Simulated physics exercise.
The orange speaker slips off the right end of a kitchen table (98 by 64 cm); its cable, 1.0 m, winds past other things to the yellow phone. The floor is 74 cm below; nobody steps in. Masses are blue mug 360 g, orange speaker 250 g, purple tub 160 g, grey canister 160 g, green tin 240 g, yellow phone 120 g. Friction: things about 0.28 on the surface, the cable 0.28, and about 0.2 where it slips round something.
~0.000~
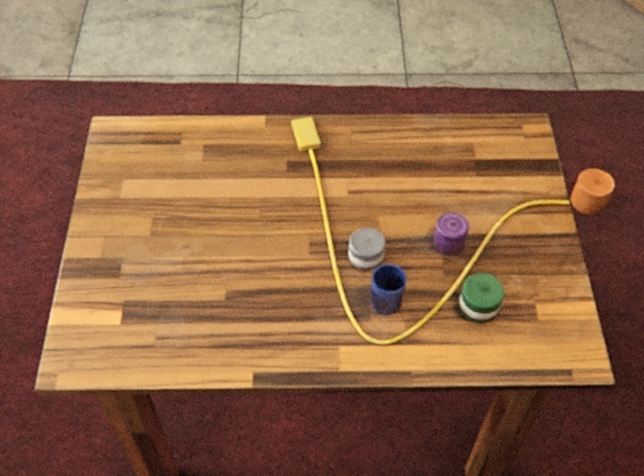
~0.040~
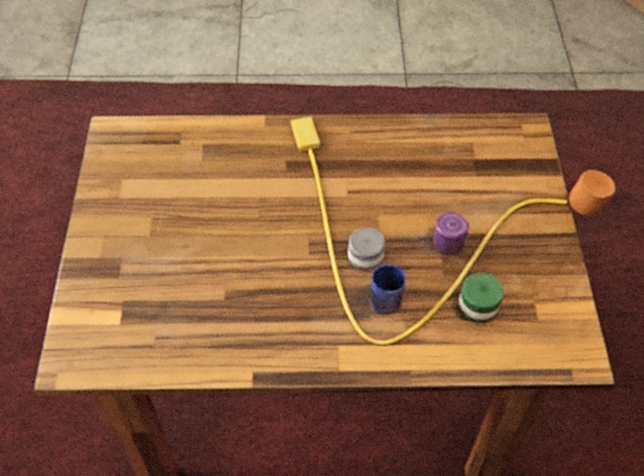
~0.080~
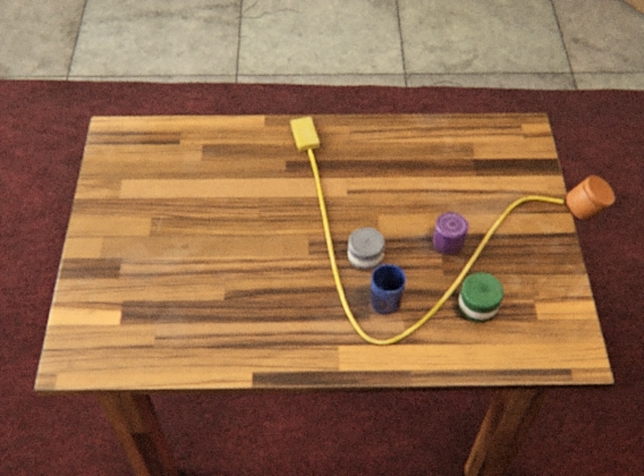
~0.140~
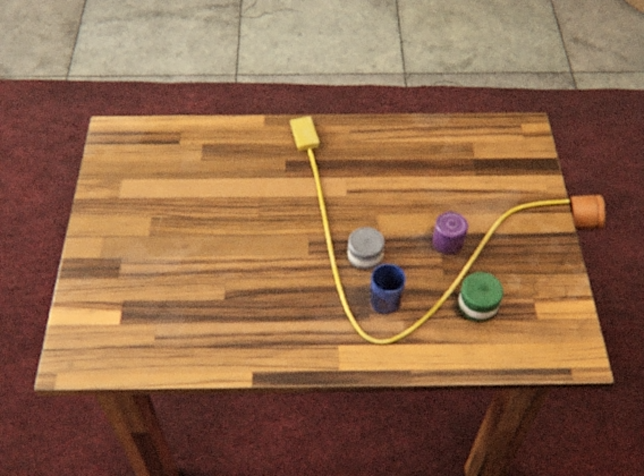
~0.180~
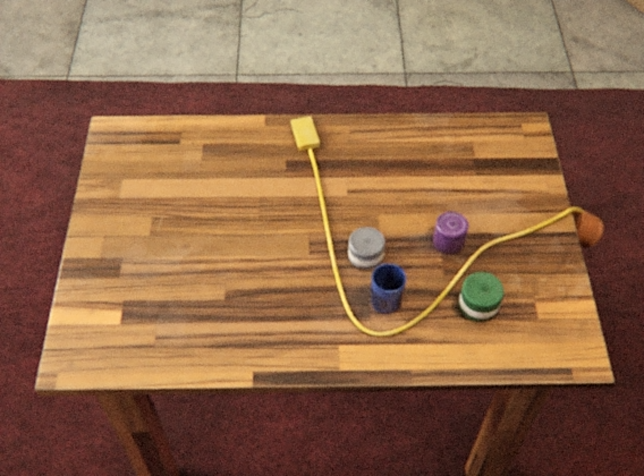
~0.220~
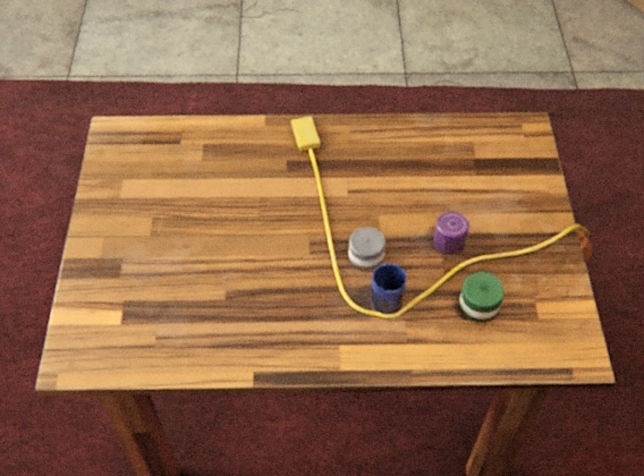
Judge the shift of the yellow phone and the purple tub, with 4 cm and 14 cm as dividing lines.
In order: The yellow phone ends far away; the purple tub stays in the low band.
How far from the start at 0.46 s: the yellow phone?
About: Yellow phone 15 cm.
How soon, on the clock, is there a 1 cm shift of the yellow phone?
About: Yellow phone 0.28 s.
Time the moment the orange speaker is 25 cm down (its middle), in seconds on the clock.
About: 0.32 s.
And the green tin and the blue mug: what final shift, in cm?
About: Green tin 4 cm, blue mug 10 cm.
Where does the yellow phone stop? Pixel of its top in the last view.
Around (535, 348).
By 0.5 s, the cable's tail end at (331, 207); yellow phone 16 cm off its start, orange speaker over the edge, blue mug 9 cm off its start.
By 0.7 s, the cable's tail end at (414, 293); yellow phone 48 cm off its start, orange speaker over the edge, blue mug 12 cm off its start.
By 1.0 s, the cable's tail end at (517, 330); yellow phone 64 cm off its start at (529, 347), orange speaker over the edge, blue mug 12 cm off its start at (418, 228).
By 1.2 s, the cable's tail end at (520, 332); yellow phone 65 cm off its start, orange speaker over the edge, blue mug 12 cm off its start.
By 2.4 s, the cable's tail end at (520, 332); yellow phone 65 cm off its start at (535, 348), purple tub 0 cm off its start at (453, 224), orange speaker over the edge, blue mug 12 cm off its start at (418, 228).
